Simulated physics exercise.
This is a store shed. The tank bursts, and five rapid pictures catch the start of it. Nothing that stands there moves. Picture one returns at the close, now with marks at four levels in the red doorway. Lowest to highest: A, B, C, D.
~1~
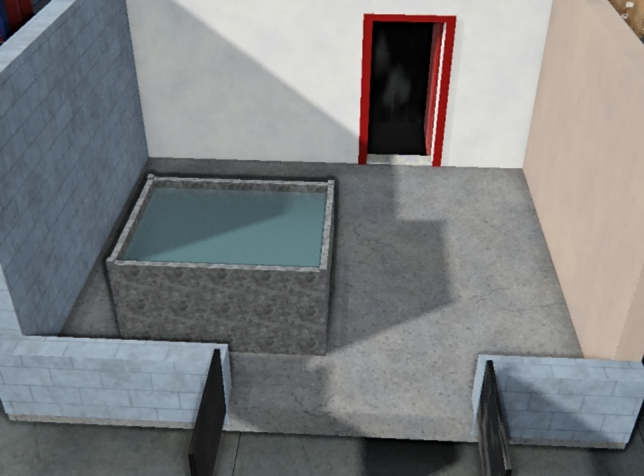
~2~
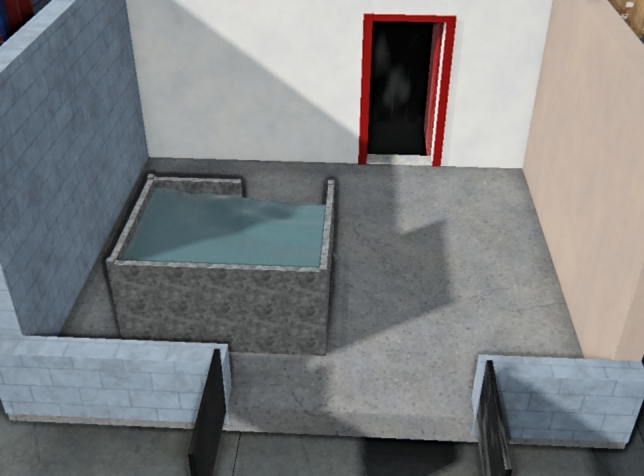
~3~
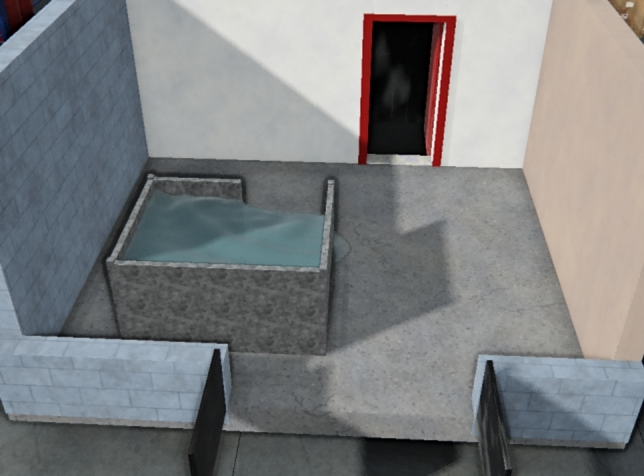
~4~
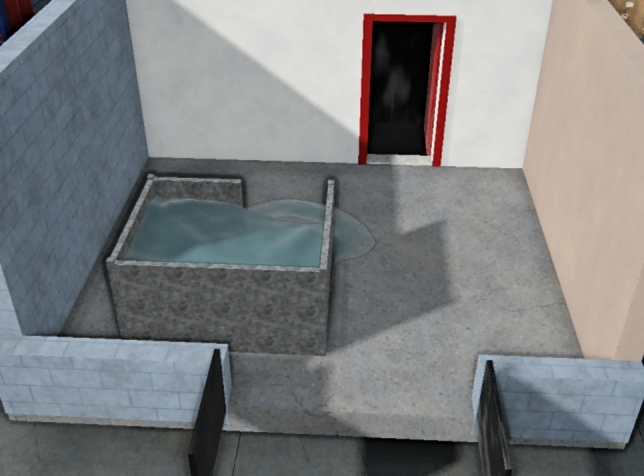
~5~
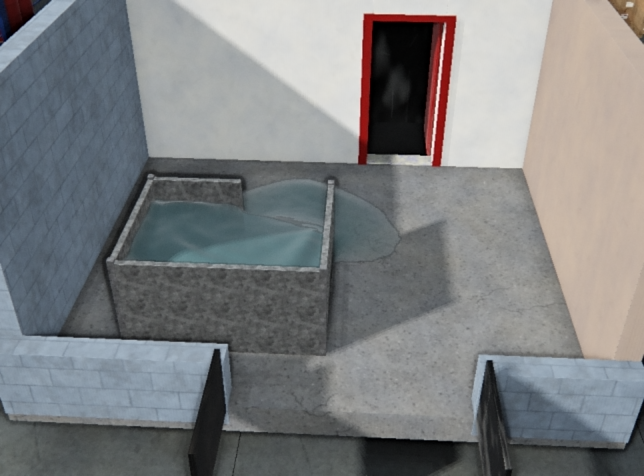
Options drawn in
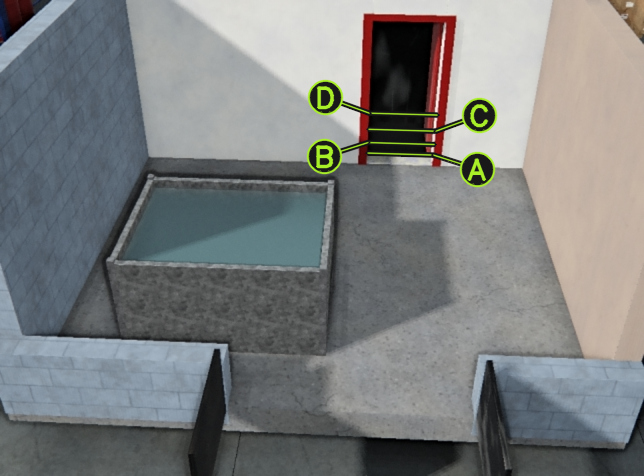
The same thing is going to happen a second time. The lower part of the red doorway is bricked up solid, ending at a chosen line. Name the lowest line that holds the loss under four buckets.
I would pick height B.
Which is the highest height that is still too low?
A it is.
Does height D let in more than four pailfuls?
No, that is safe.
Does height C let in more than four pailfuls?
No.
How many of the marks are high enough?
Three.
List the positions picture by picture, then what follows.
The first picture shows water in the tank at rest, its middle at (230, 227); foot of the red doorway at (399, 165); open gate at (353, 345).
In the second picture, water covers 1 % of the ground, its front hidden from here.
In the third picture, water covers 4 % of the ground, its front hidden from here.
The fourth picture shows front seen at (357, 231), 9 % of the ground wet.
The fifth picture shows front seen at (313, 182), 16 % of the ground wet.
On the marked copy, A at (400, 154); B at (401, 143); C at (402, 130); D at (403, 114); from the bottom up A, B, C, D.
With A, about 10 bucketfuls get in.
With B, a splash gets over, under a bucket.
With C, nothing gets over.
With D, nothing gets over.
